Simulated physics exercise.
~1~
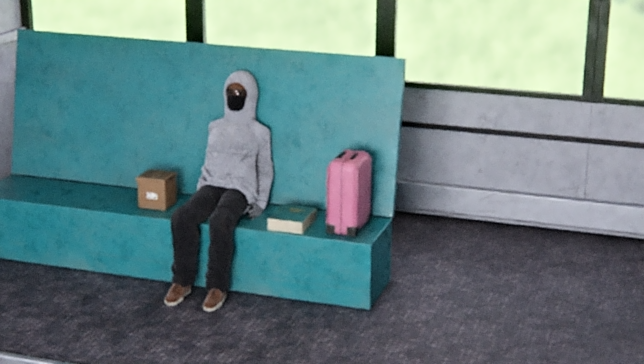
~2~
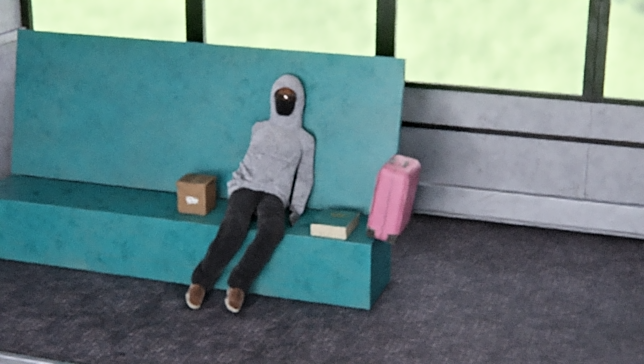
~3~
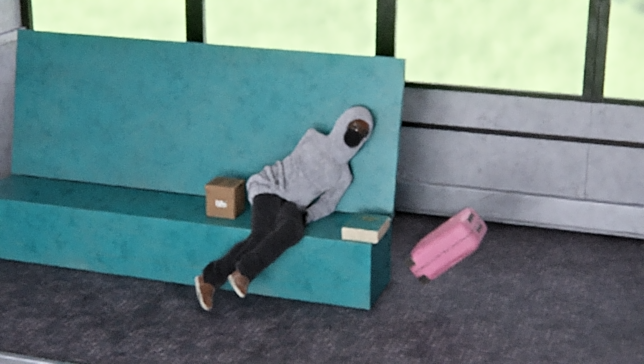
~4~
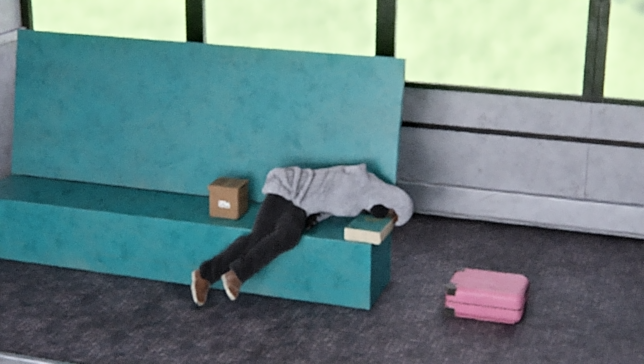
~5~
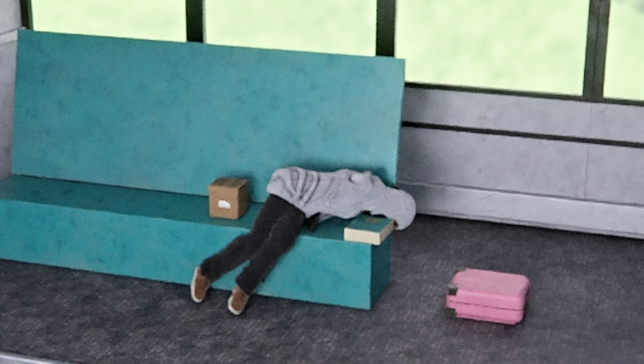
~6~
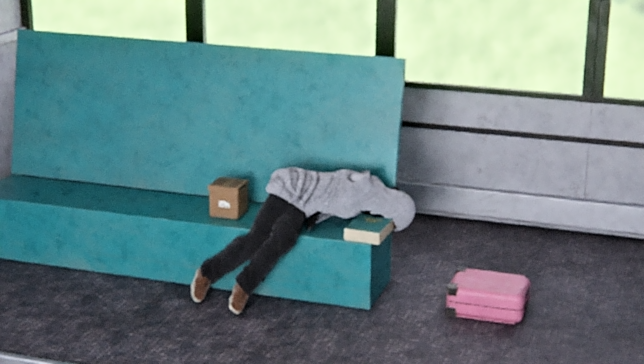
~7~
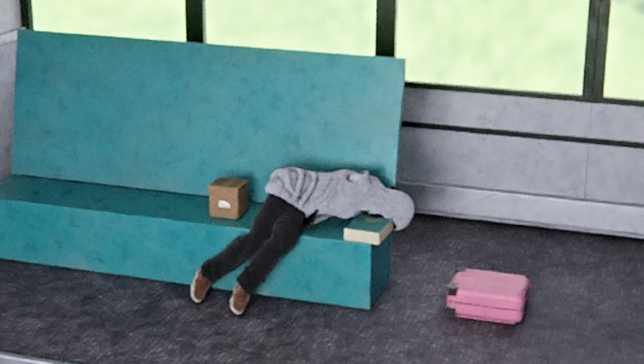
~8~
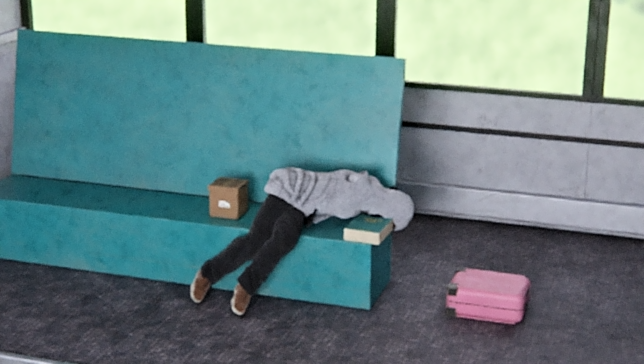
A limp person in a gray hoodie slid right along a teal bench with a brown box and a book-like item, while a pink suitcase toppled off the end onto the floor. The person slumped sideways and stayed on the seat, head over its edge.
